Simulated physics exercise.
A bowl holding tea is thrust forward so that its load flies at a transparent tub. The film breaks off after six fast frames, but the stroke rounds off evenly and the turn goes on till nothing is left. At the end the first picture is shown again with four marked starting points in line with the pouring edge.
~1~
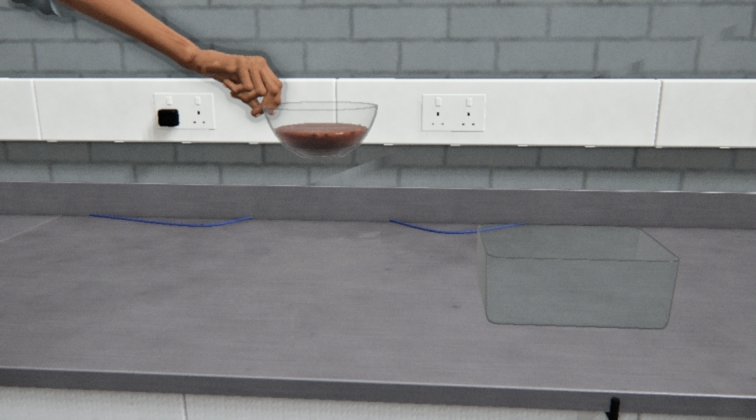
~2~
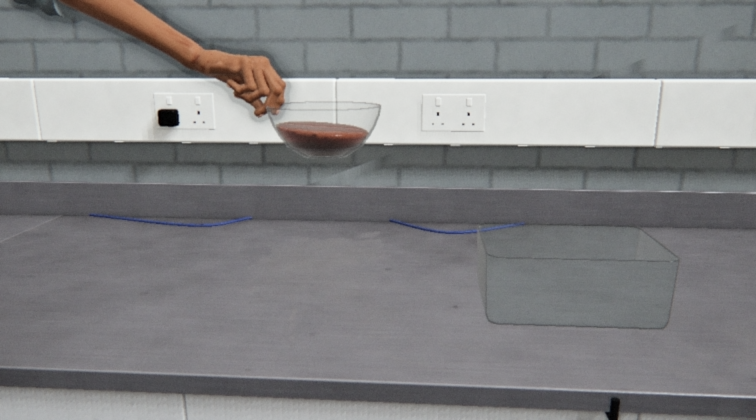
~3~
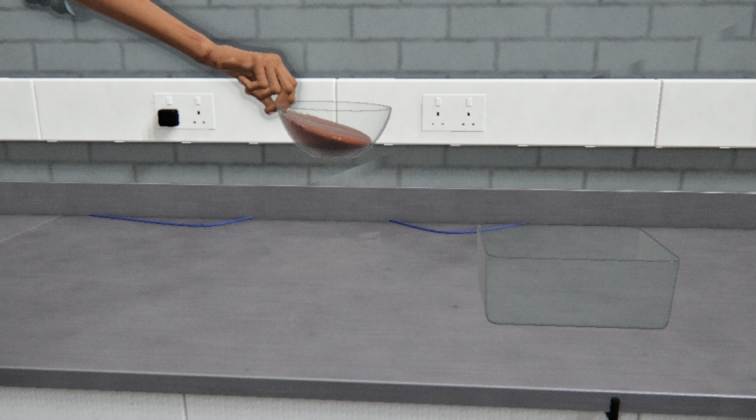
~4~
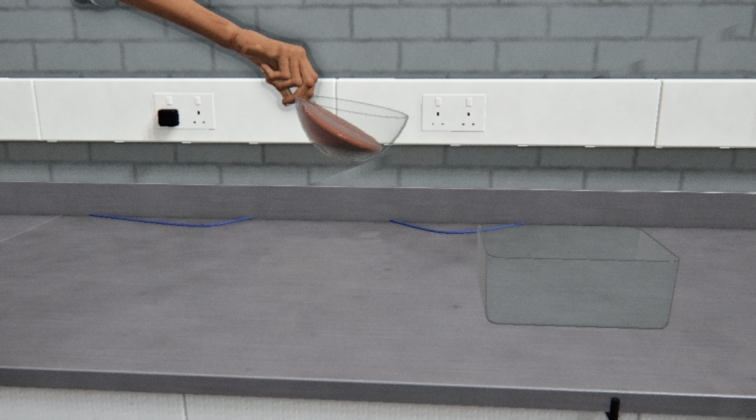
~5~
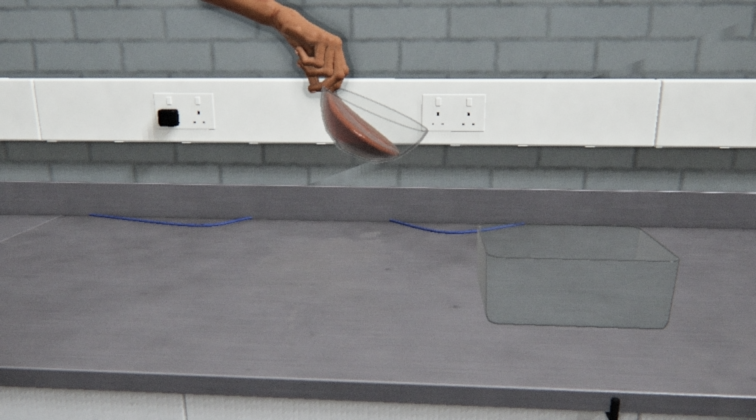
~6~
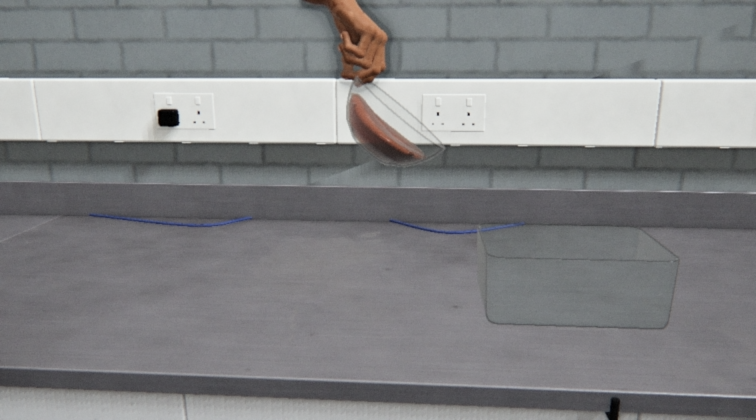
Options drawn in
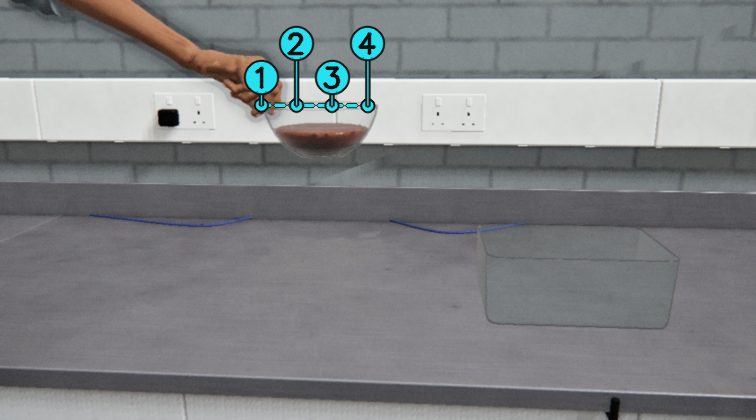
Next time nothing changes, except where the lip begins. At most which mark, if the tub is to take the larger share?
Place 3.
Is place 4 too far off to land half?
No, that is safe.
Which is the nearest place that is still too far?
Place 2.
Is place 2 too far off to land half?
Yes, that goes wrong.
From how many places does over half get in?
Two.
On the marked copy, 1 at (261, 105); 2 at (296, 105); 3 at (332, 105); 4 at (367, 105).
For place 1, about 0 % lands in the tub, 97 % falls short and 3 % goes beside or beyond.
For place 2, about 24 % lands in the tub, 70 % falls short and 6 % goes beside or beyond.
For place 3, about 66 % lands in the tub, 21 % falls short and 12 % goes beside or beyond.
For place 4, about 75 % lands in the tub, 7 % falls short and 19 % goes beside or beyond.
